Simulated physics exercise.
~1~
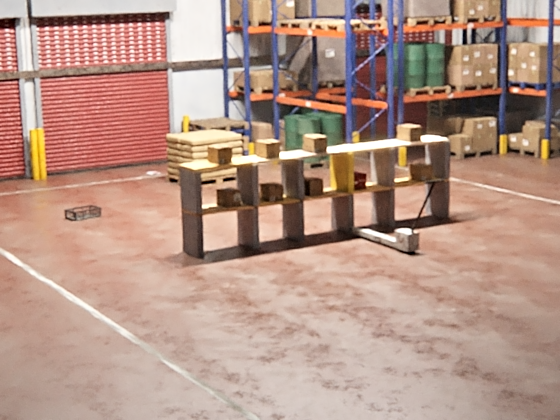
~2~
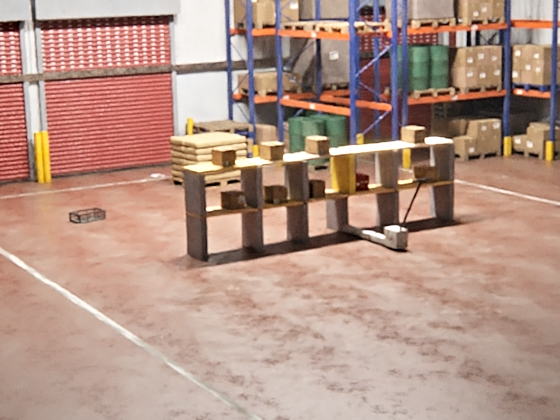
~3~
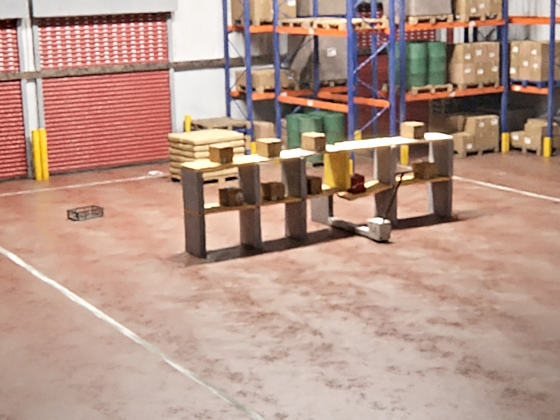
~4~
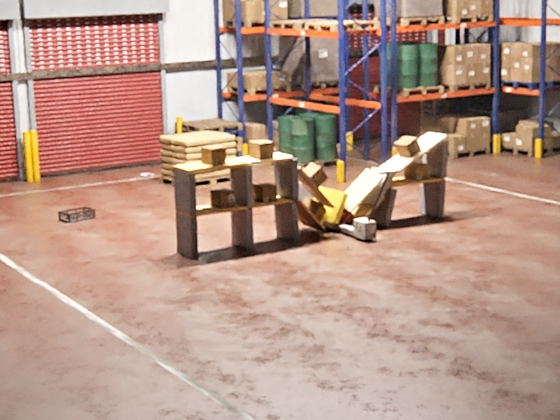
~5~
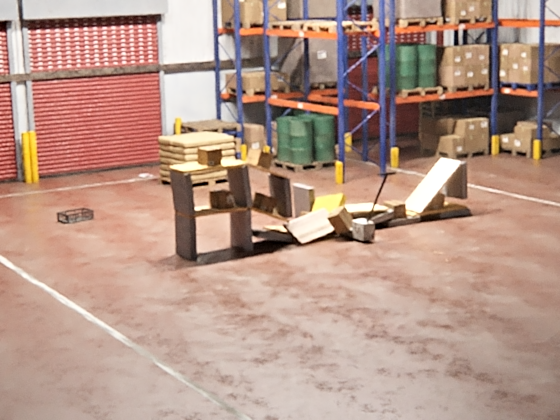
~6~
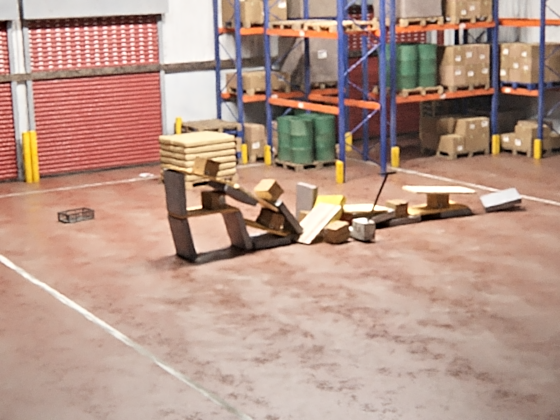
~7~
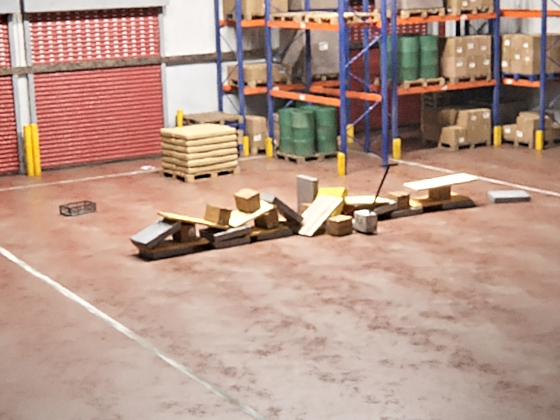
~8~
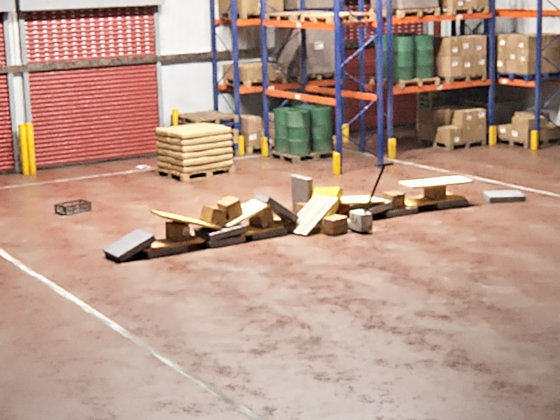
A small pale jack on the floor slides left against the base of a long two-tier shelf of grey uprights and light boards, seen from slightly above in a warehouse with a gently swaying view. Brown cartons, a yellow upright and a red carton stand out on it, with red shutters and blue and orange racking behind. The yellow upright topples and the boards around it sag into a heap. The right section then falls flat, while the left section leans and collapses leftward. Finally, nearly everything lies in a low, still line of jumbled boards, uprights and cartons.
